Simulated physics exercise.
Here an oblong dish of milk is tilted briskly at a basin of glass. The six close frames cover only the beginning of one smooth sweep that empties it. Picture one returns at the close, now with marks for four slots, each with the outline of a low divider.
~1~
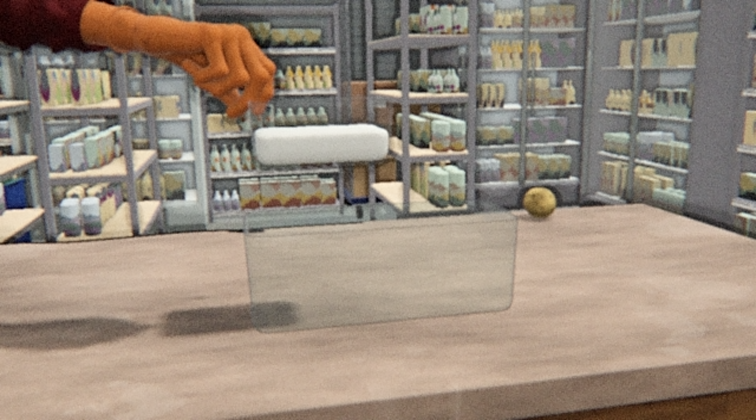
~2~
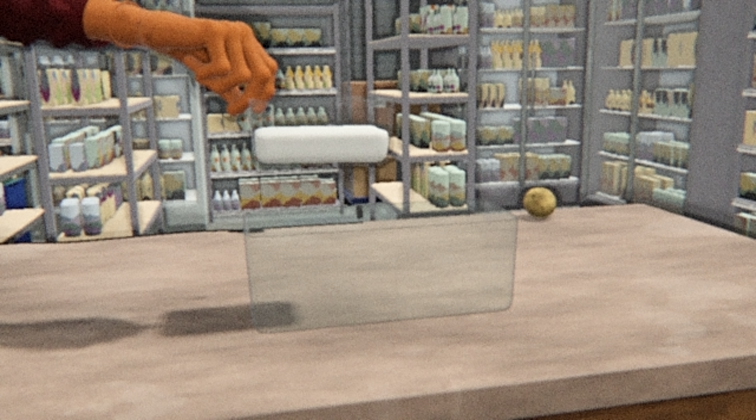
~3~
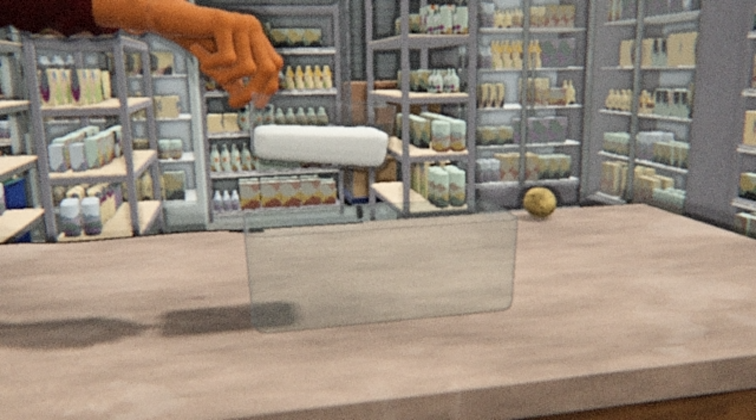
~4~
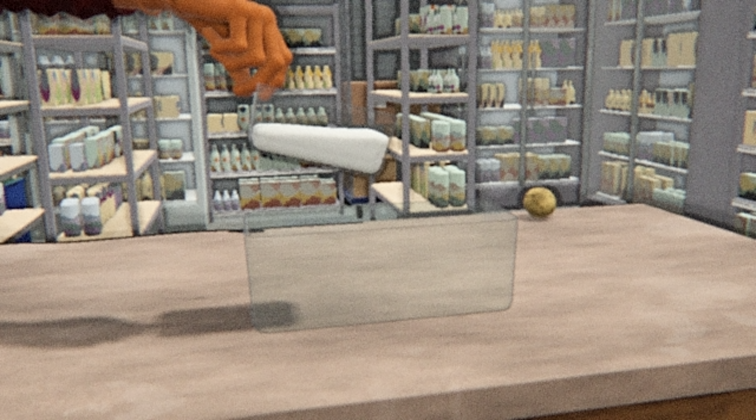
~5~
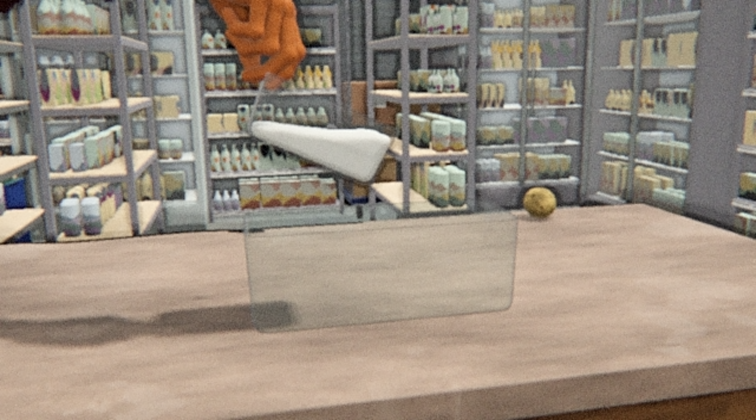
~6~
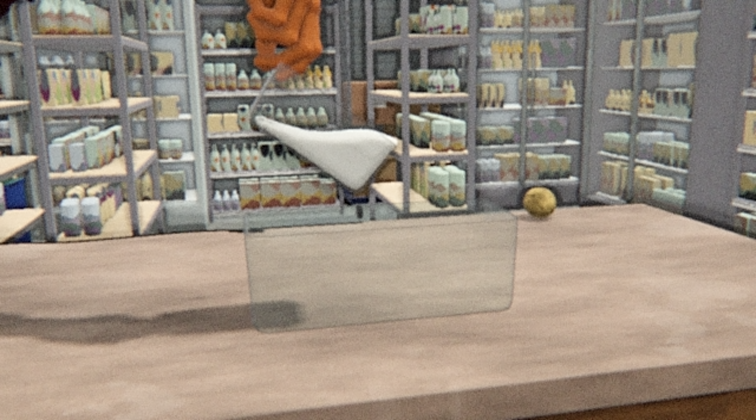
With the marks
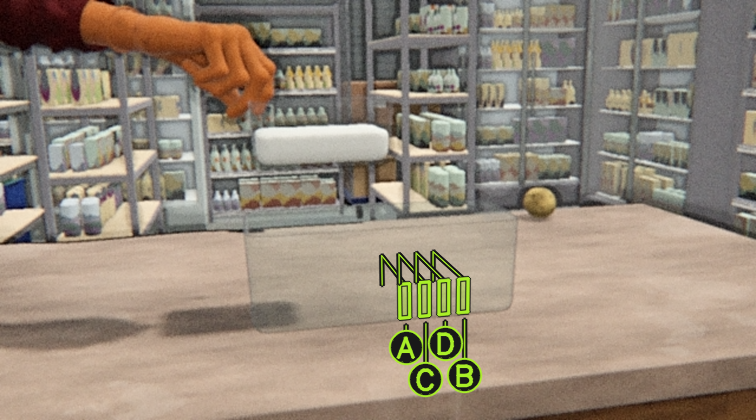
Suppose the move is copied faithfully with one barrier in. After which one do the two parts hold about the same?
Place C.
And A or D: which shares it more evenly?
That is place A.
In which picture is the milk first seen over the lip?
In picture 6.
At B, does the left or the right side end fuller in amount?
The left side.
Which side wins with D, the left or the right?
More ends on the left.
On the marked copy, A at (406, 325); B at (464, 319); C at (425, 323); D at (445, 321).
With A, about 33 % ends left of the wall and 67 % right of it.
With B, about 96 % ends left of the wall and 2 % right of it.
With C, about 47 % ends left of the wall and 52 % right of it.
With D, about 76 % ends left of the wall and 23 % right of it.
